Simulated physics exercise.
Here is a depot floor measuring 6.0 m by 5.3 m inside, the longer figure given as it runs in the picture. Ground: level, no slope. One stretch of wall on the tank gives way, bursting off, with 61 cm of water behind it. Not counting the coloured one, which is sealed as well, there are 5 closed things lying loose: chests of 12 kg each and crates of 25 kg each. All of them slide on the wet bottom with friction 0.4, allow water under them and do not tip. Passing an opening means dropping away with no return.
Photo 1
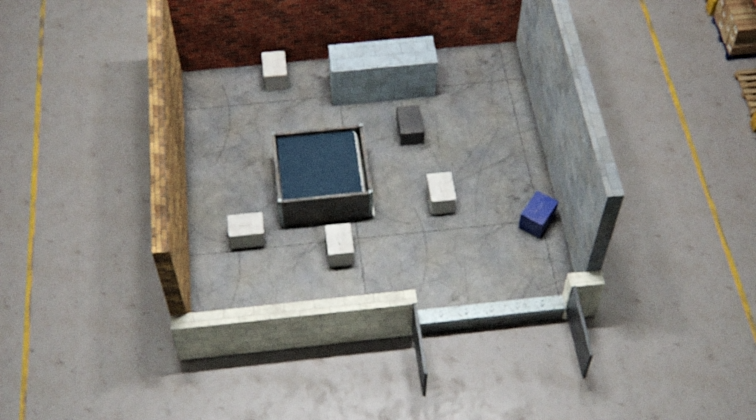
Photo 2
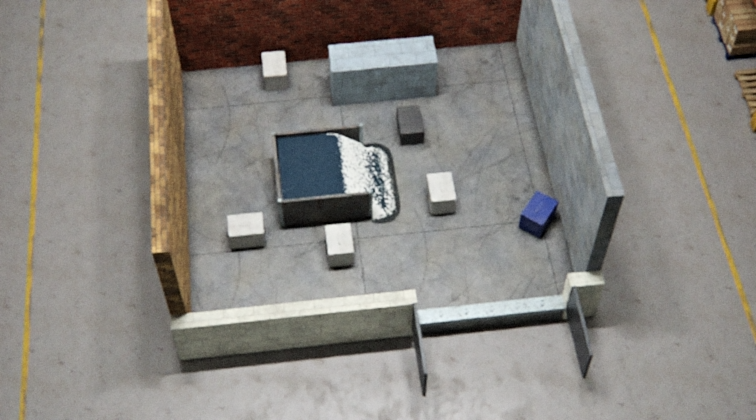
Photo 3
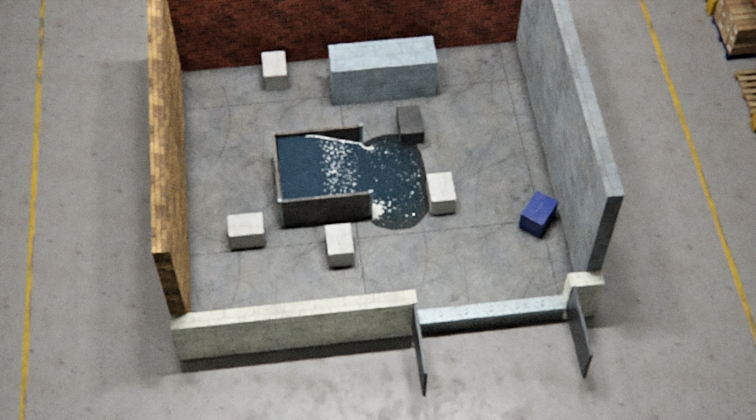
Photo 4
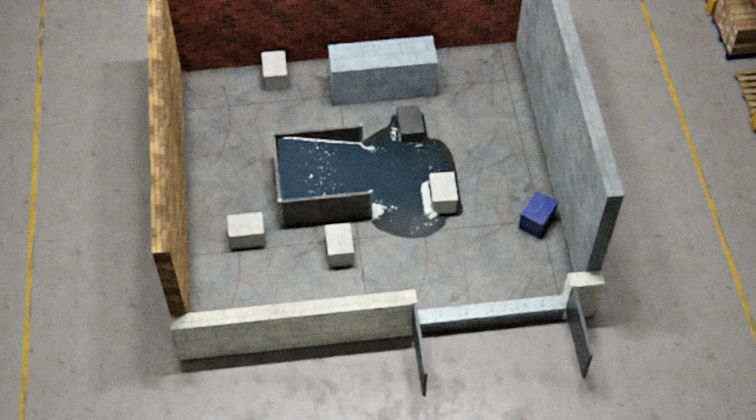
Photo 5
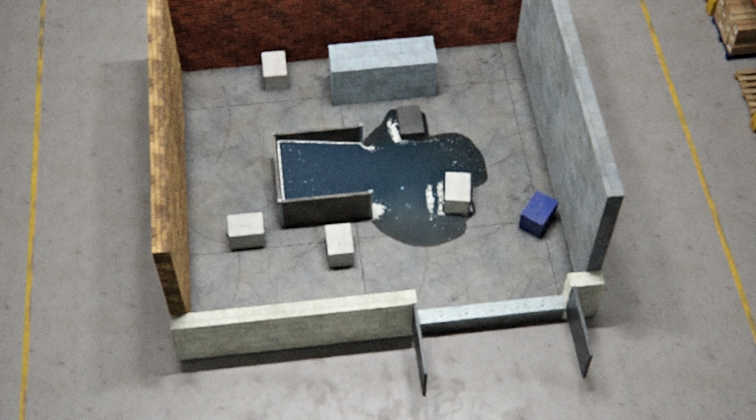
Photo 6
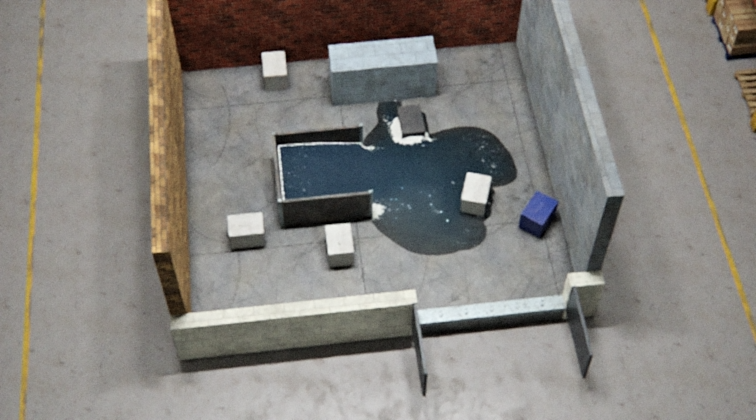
A square tank in a walled enclosure lost its right side, and dark water poured out across the floor, spreading around a grey block and pushing a white one slightly right toward the blue chest.
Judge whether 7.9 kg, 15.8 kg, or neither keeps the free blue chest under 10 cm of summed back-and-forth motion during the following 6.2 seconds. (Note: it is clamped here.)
No setting passes.
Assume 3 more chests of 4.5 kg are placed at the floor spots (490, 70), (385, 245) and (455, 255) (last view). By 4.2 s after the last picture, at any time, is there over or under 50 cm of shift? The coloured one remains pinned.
Each in order: Surpassed / not reached / surpassed.
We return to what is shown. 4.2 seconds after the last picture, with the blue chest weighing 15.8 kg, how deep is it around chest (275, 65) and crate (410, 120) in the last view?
I'd put it at 3 cm and 8 cm respectively.
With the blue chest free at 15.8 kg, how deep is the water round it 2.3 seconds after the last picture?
Something like 12 centimetres.
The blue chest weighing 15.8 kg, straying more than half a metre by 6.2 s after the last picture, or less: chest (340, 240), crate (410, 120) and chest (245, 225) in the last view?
Listed order: Below the mark, above the mark and below the mark.
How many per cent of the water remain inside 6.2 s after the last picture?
Some 76 per cent remains.
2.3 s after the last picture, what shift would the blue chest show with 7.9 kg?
Roughly 150 cm.
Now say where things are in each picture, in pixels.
In the first picture, the blue chest at (540, 208) rests on the ground; 1.8 m2 under water; 0 of 6 have shifted.
In the second picture, the blue chest at (540, 208) rests on the ground; water covers 2.5 m2; 0 of 6 have shifted.
In the third picture, the blue chest at (540, 208) rests on the ground; water covers 3.4 m2; 0 of 6 have shifted.
In the fourth picture, the blue chest at (540, 208), on the bottom; 4.3 m2 under water; 0 of 6 have shifted.
In the fifth picture, the blue chest at (540, 208), on the bottom; 5.5 m2 under water; 1 of 6 have shifted.
In the sixth picture, the blue chest at (540, 208), on the bottom; water covers 6.9 m2; 1 of 6 have shifted.
Then, 0.6 s after the last picture the blue chest would be 15 cm from its start with 7.9 kg and 11 cm from its start with 15.8 kg; 4 cm of water round it then.
Then, 2.3 s after the last picture the blue chest would be 155 cm from its start with 7.9 kg and 119 cm from its start with 15.8 kg; 12 cm of water round it then.
Then, 4.2 s after the last picture the blue chest would be gone out with 7.9 kg and gone out with 15.8 kg.
Then, 6.2 s after the last picture the blue chest would be gone out with 7.9 kg and gone out with 15.8 kg.
